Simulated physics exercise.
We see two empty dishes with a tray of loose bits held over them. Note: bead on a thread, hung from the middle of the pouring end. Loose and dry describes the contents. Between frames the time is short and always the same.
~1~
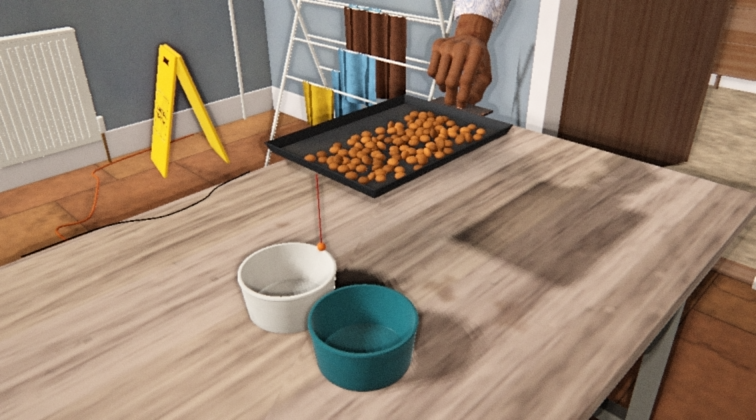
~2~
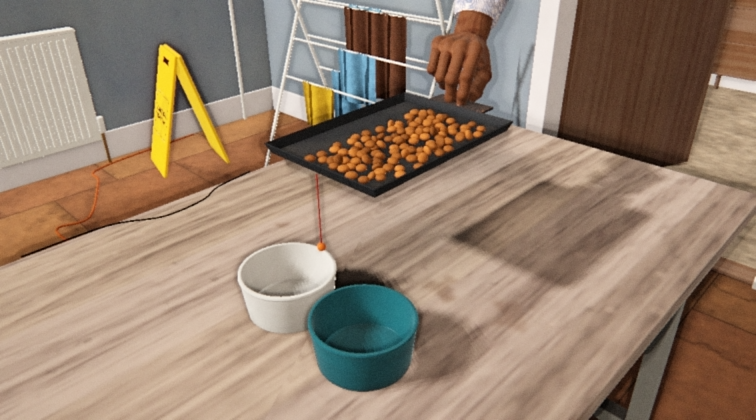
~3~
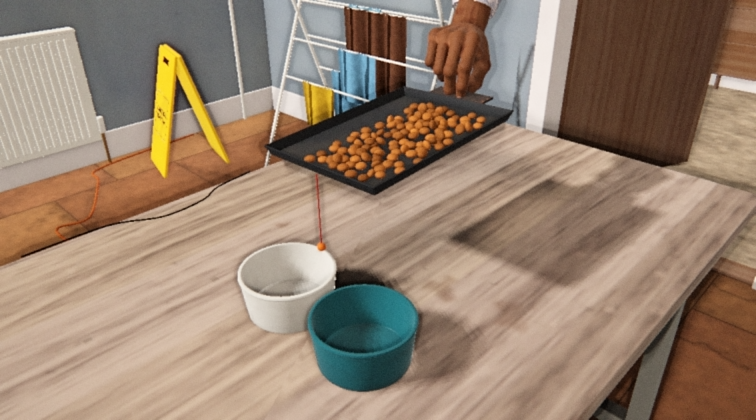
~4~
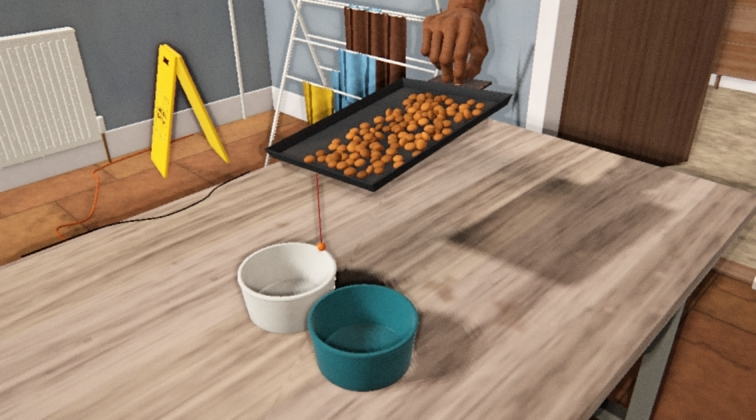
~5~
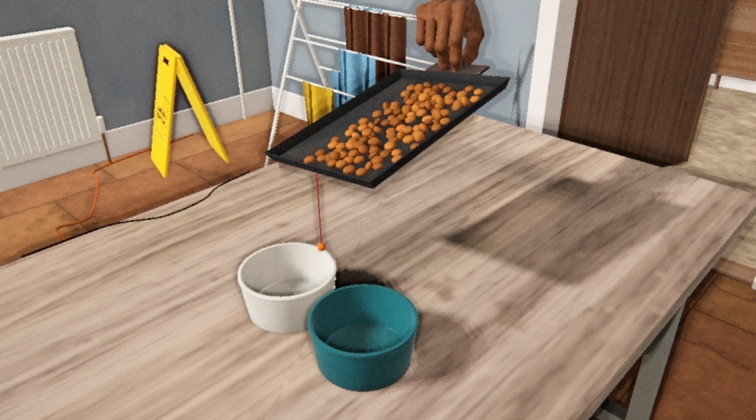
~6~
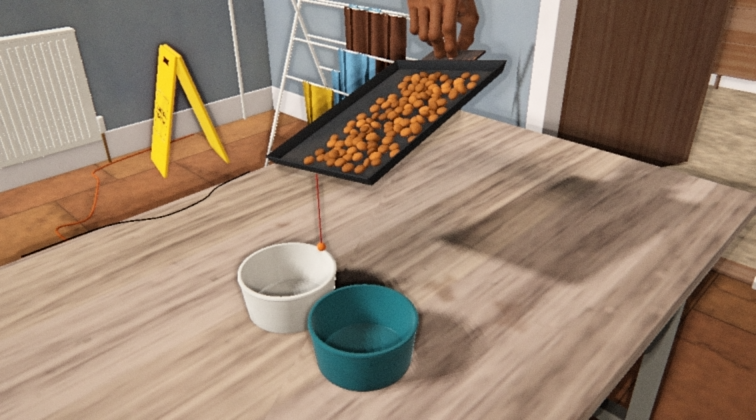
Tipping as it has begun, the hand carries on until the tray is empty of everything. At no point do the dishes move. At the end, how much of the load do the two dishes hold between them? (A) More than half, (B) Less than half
(B) Less than half.
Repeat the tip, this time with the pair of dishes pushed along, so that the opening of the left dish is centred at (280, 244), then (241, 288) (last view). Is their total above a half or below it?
Try 1: A majority of it. Try 2: A minority of it.
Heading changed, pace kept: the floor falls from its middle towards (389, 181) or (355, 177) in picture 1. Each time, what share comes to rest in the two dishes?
50 % and 80 %, roughly.
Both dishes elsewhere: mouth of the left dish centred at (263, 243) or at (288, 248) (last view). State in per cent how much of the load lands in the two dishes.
First try: Roughly 100 per cent; second try: Roughly 70 per cent.
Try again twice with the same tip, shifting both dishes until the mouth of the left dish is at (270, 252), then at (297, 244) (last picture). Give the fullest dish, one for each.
Well, the left-side one at the first spot and the left-side one at the second.
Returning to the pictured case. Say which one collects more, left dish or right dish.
That's going to be the left-positioned one.
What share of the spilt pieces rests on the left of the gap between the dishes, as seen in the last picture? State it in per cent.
Left share: Some 100 per cent.
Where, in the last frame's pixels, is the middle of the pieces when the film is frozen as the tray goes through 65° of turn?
Roughly at (283, 167).
Soon after the last picture, tray tipped steeply; about two thirds on the tray; a stray few in the left dish; a stray few outside both; about a third in the air.
A little later, tray tipped past a quarter turn; about a quarter in the left dish; most outside both.
Later still, tray tipped past a quarter turn; about a quarter in the left dish; most outside both.
At rest, tray tipped past a quarter turn; none in the right dish; about a quarter in the left dish; most outside both.
